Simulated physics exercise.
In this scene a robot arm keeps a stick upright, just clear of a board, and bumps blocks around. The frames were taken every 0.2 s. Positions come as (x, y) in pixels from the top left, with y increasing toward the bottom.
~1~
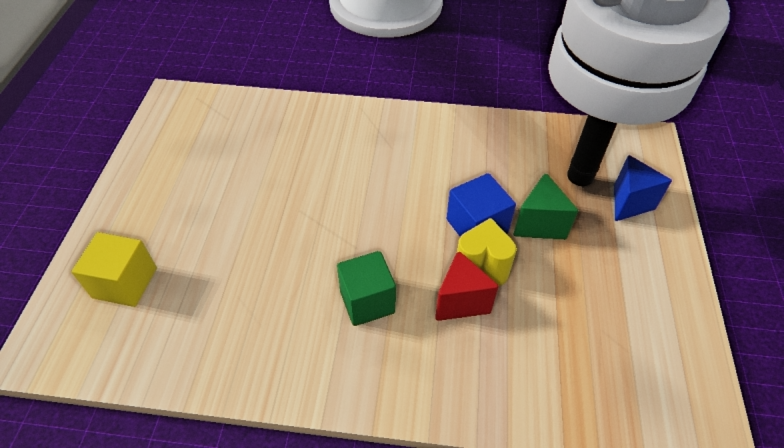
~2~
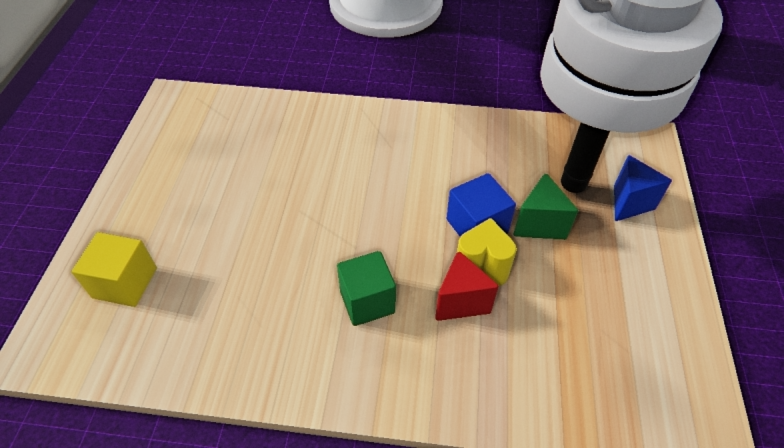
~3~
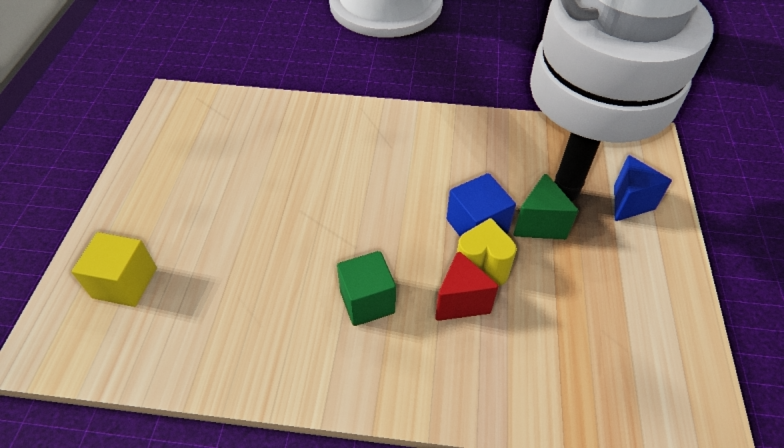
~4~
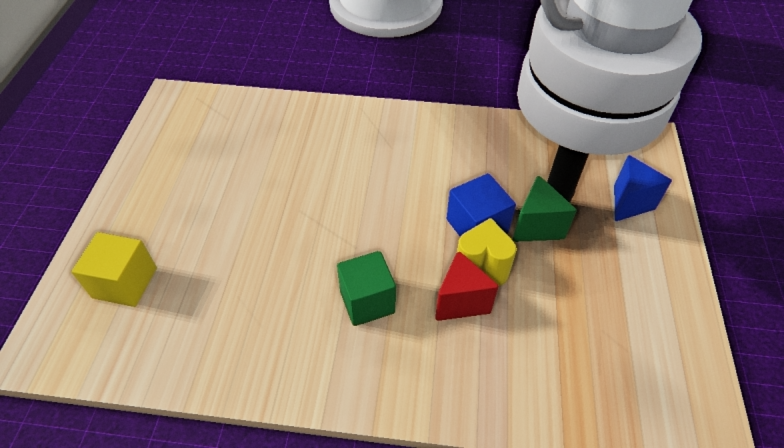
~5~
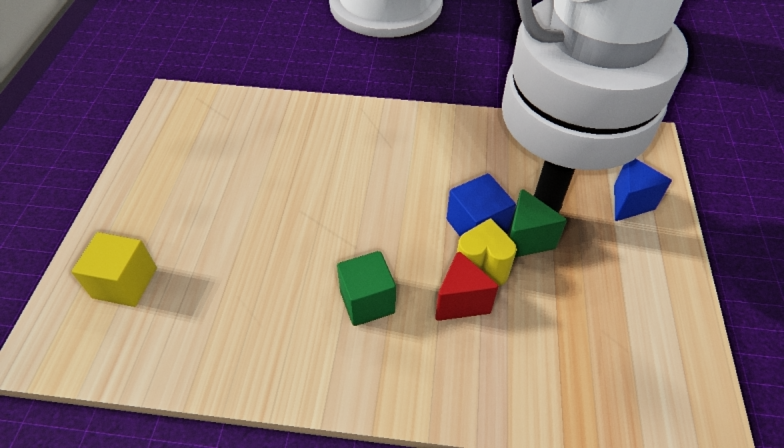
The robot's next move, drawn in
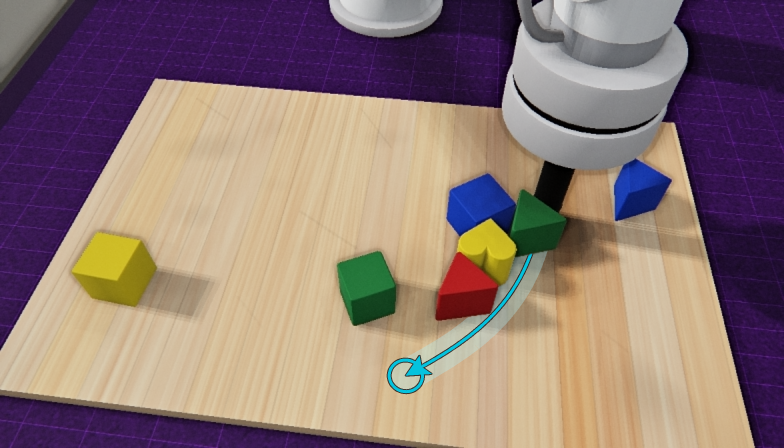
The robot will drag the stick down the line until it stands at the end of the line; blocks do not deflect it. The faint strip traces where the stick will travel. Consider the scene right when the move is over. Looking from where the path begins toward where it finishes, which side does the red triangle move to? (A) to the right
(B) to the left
It's A.
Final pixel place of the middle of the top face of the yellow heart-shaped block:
At (471, 254).
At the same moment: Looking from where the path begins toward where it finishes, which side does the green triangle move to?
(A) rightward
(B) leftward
Correct choice: B.
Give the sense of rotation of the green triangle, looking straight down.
Turns anticlockwise.
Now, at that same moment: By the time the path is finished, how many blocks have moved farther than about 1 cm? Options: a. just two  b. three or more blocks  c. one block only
Letter b.
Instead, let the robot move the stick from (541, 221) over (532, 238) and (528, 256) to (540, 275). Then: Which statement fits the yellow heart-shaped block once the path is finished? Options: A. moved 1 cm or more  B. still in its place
(A)
Path on the board, from (541, 221) via (520, 278) and (475, 332), ending at (406, 376).
What follows on the original path. One third of the way, stick (522, 272); red triangle (450, 281); yellow heart-shaped block (476, 253), turned 50° clockwise; green triangle (513, 277).
Two thirds of the way, stick (475, 327); red triangle (429, 287), turned 40° clockwise; yellow heart-shaped block (471, 254), turned 60° clockwise; green triangle (465, 339).
At the end, stick (406, 371); red triangle (426, 289), turned 65° clockwise; blue four-sided block in place; yellow heart-shaped block (471, 254), turned 60° clockwise; green triangle (430, 385), turned 65° anticlockwise.
